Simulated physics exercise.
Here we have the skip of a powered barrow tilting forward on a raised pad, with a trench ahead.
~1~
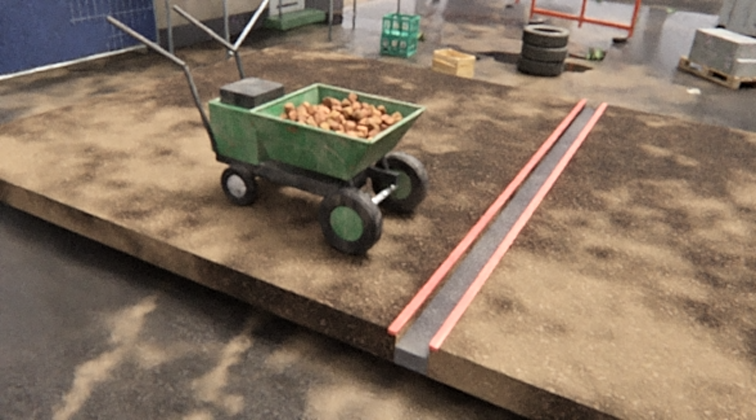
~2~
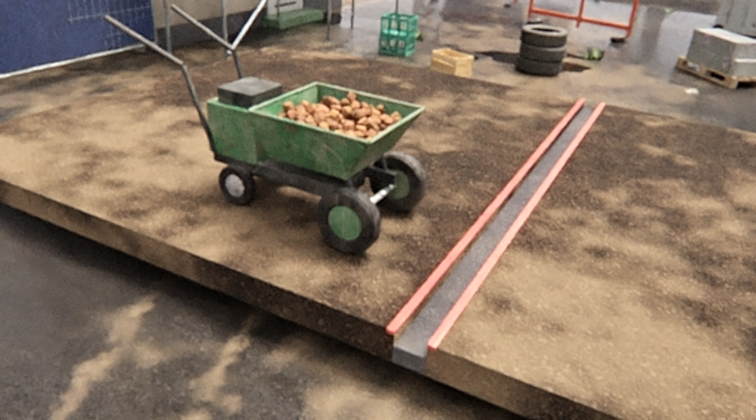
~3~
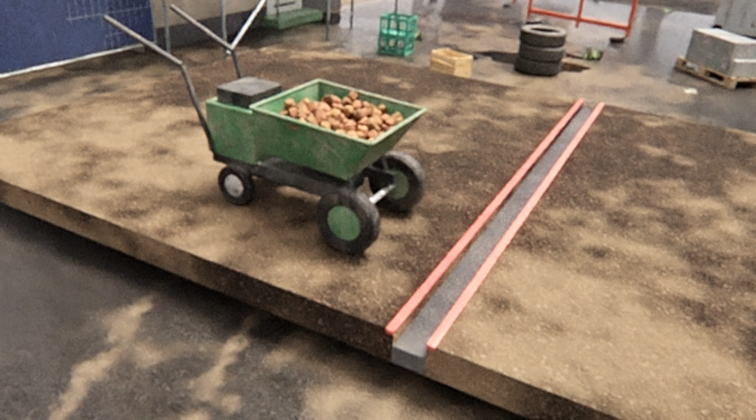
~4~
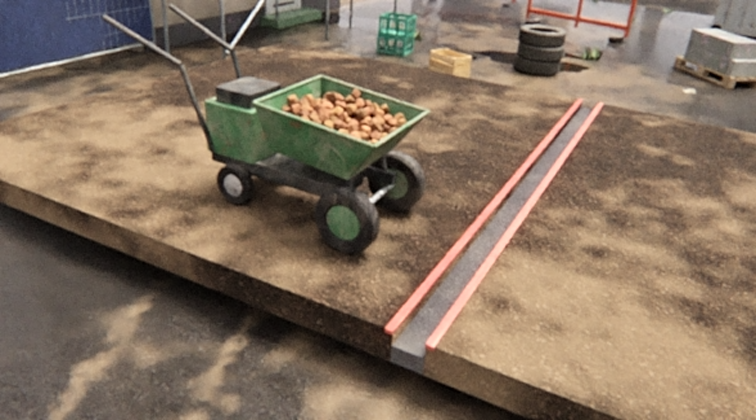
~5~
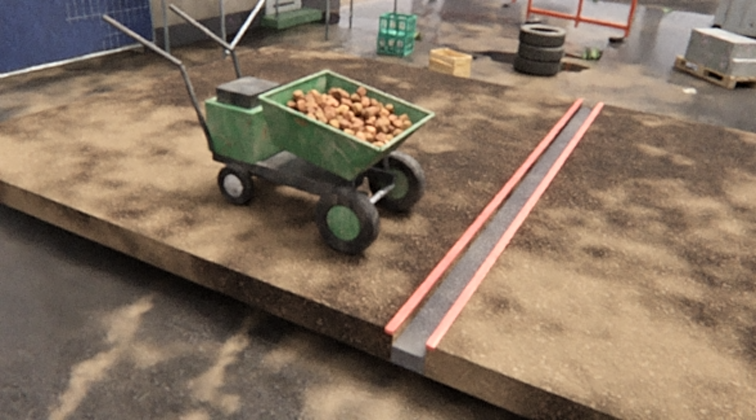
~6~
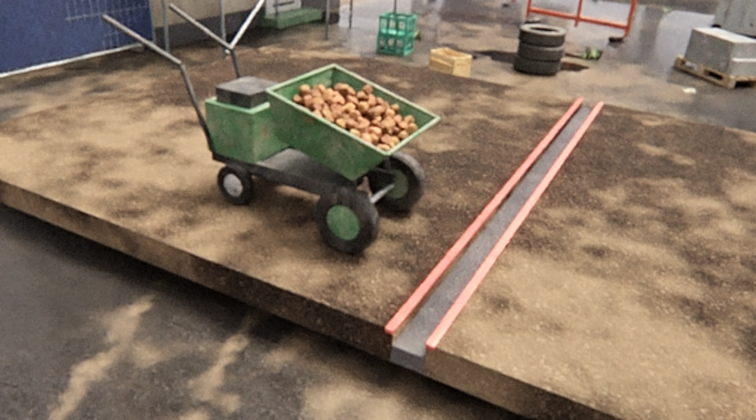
The clip shows a green wheeled barrow loaded with brown clods on a raised dirt pad, beside a narrow red-edged trench. Its skip starts level, then gradually tilts forward a little toward the right while the wheels stay in place.
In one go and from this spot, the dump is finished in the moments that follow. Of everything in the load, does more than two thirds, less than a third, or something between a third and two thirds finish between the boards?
Something between a third and two thirds does.
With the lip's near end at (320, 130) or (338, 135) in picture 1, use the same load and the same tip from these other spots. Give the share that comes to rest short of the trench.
The first stop gives 70 per cent; the second gives 50 per cent.
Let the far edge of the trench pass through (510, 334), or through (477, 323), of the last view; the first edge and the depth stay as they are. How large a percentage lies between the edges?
I'd put it near 90 in a hundred, then near 70 in a hundred.
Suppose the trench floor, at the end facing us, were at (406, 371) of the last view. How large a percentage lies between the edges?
Estimate: Approx. 60 in a hundred.
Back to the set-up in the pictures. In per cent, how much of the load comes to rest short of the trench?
About 15 %.
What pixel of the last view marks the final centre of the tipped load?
At about (479, 255).
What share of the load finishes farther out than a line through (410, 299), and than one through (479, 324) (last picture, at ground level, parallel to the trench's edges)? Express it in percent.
In turn 90 and 20 in a hundred.
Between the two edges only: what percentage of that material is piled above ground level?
It works out at about 55 percent.
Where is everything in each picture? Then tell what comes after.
In the first frame, lip of the skip at (369, 143), level; top of the load at (335, 117), clay clods; first edge of the trench at (417, 301); far edge at (456, 315), the trench under half as wide as the skip, and about half as deep as wide.
In the second frame, lip of the skip at (369, 143), level; top of the load at (334, 116).
In the third frame, lip of the skip at (371, 144), tipped barely; top of the load at (336, 115).
In the fourth frame, lip of the skip at (374, 147), tipped a little; top of the load at (338, 113).
In the fifth frame, lip of the skip at (380, 151), tipped a little; top of the load at (325, 106).
In the sixth frame, lip of the skip at (386, 155), tipped a little; top of the load at (332, 103); first edge of the trench at (414, 300); far edge at (452, 314).
Soon after the last picture, skip tipped steeply; all in the skip.
A little later, skip tipped steeply; most in the skip; a small part in or heaped over the trench; a stray few beyond it; a small part falling.
Later still, skip tipped right over; about a quarter in the skip; a stray few short of the trench; about a third in or heaped over the trench; about a third beyond it.
By the end, skip tipped right over; about a quarter short of the trench; about half in or heaped over the trench; about a third beyond it.
